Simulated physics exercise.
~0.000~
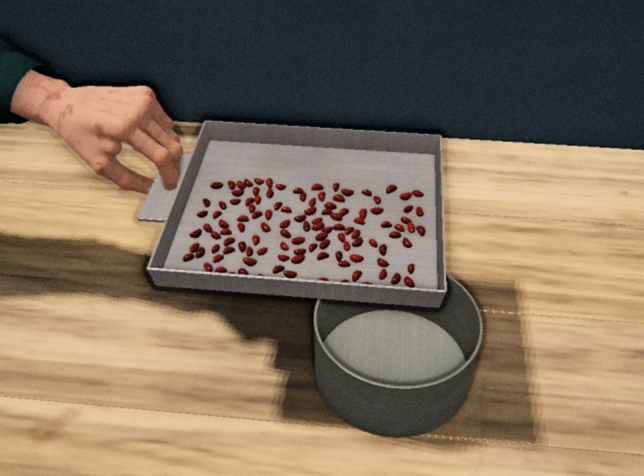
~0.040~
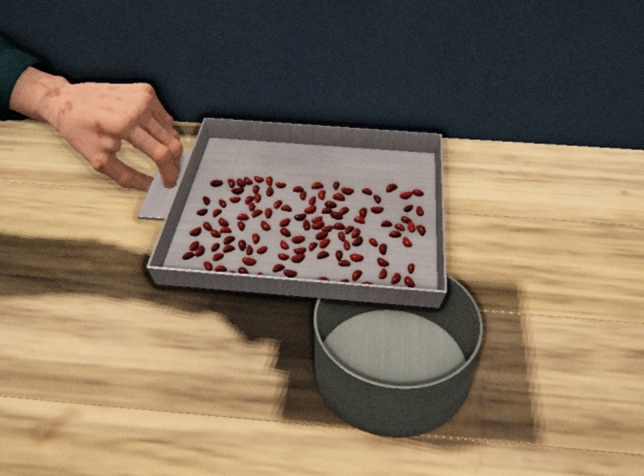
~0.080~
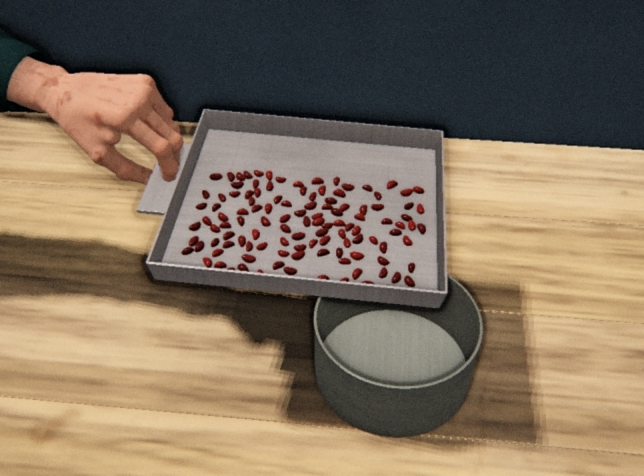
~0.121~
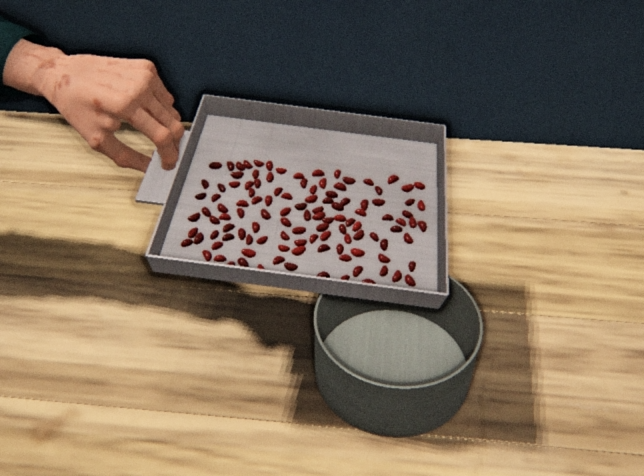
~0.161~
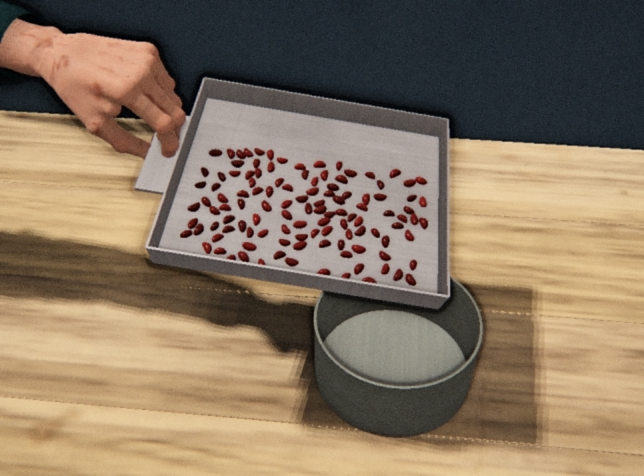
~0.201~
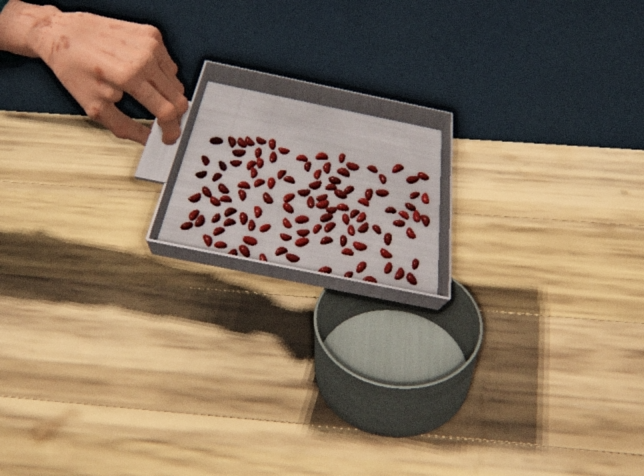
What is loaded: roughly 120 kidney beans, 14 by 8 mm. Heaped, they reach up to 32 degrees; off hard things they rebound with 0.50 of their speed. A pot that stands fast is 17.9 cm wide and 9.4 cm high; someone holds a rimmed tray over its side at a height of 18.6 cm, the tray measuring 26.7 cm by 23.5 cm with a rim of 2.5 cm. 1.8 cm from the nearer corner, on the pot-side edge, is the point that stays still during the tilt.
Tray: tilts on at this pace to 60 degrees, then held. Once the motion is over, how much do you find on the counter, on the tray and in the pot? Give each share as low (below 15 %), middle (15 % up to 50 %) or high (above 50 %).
Counter - middle, tray - high, pot - low.
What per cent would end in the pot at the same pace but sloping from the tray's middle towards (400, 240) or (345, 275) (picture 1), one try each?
5 and 0 %.
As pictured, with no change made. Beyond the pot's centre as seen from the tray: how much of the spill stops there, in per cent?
Share: Around 90 %.
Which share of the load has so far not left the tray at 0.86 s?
About 80 per cent.
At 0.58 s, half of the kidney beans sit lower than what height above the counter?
The halfway mark sits at about 24 cm.
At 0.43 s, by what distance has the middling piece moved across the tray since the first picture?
Roughly 3 cm.
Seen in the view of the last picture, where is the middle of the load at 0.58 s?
Near (401, 258).
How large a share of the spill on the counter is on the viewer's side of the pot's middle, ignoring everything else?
Some 100 per cent.
After 0.43 s, tilt 38 degrees; the tray holds 100 %, the pot 0 %.
After 0.58 s, tilt 53 degrees; the tray holds 100 %, the pot 0 %.
After 0.86 s, tilt 60 degrees; the tray holds 80 %, the pot 0 %.
At rest (2.8 s), counter 35 %, tray 65 %, pot 0 %.
